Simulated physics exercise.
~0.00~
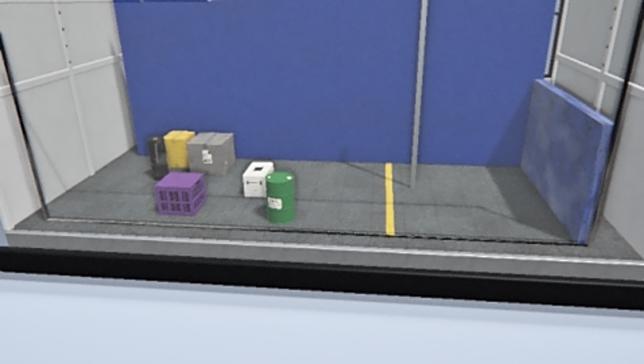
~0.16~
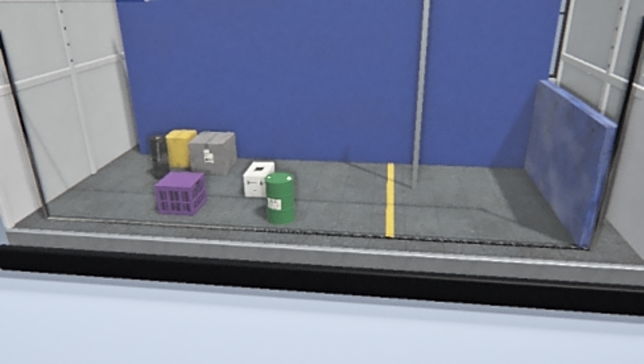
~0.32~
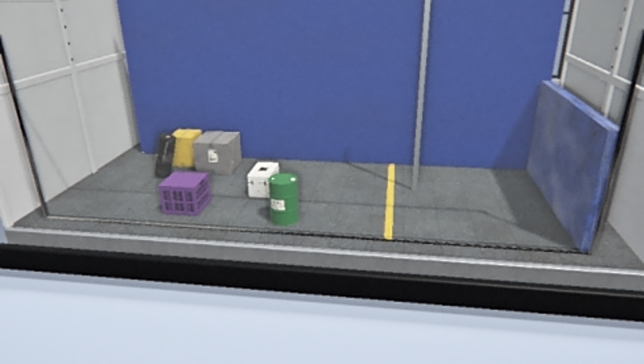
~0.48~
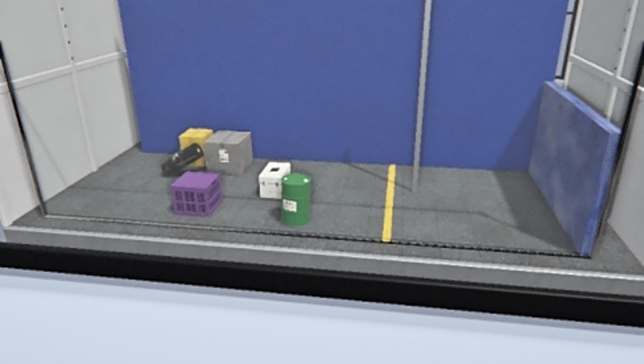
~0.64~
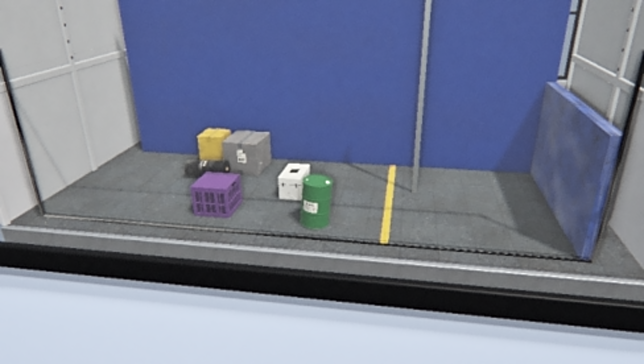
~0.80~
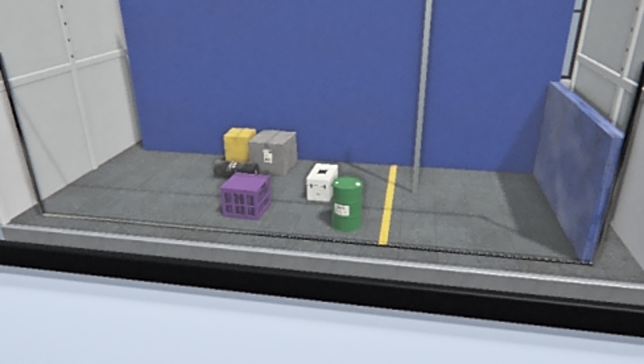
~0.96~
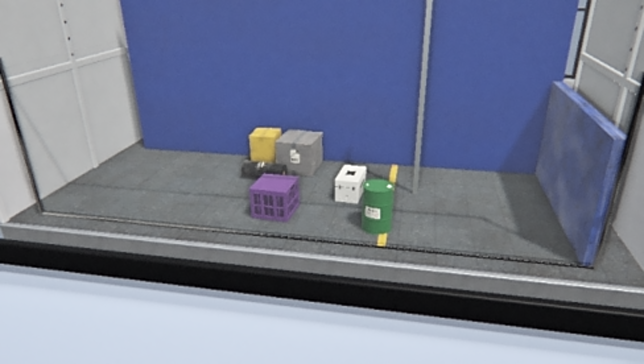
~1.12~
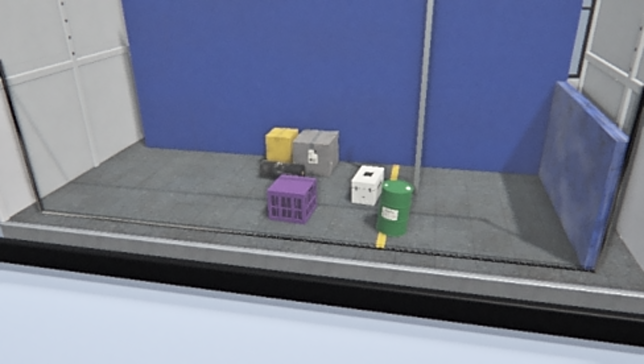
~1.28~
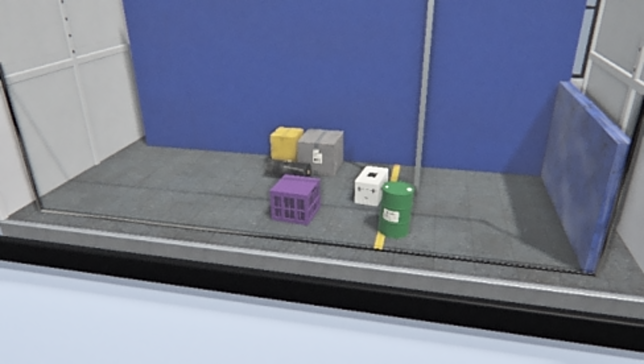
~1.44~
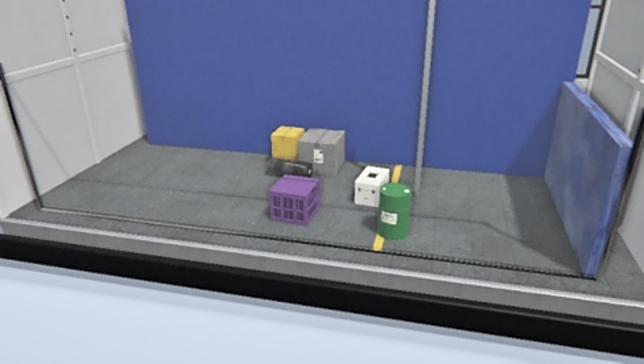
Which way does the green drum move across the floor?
The green drum slides to the right, staying upright as it goes.
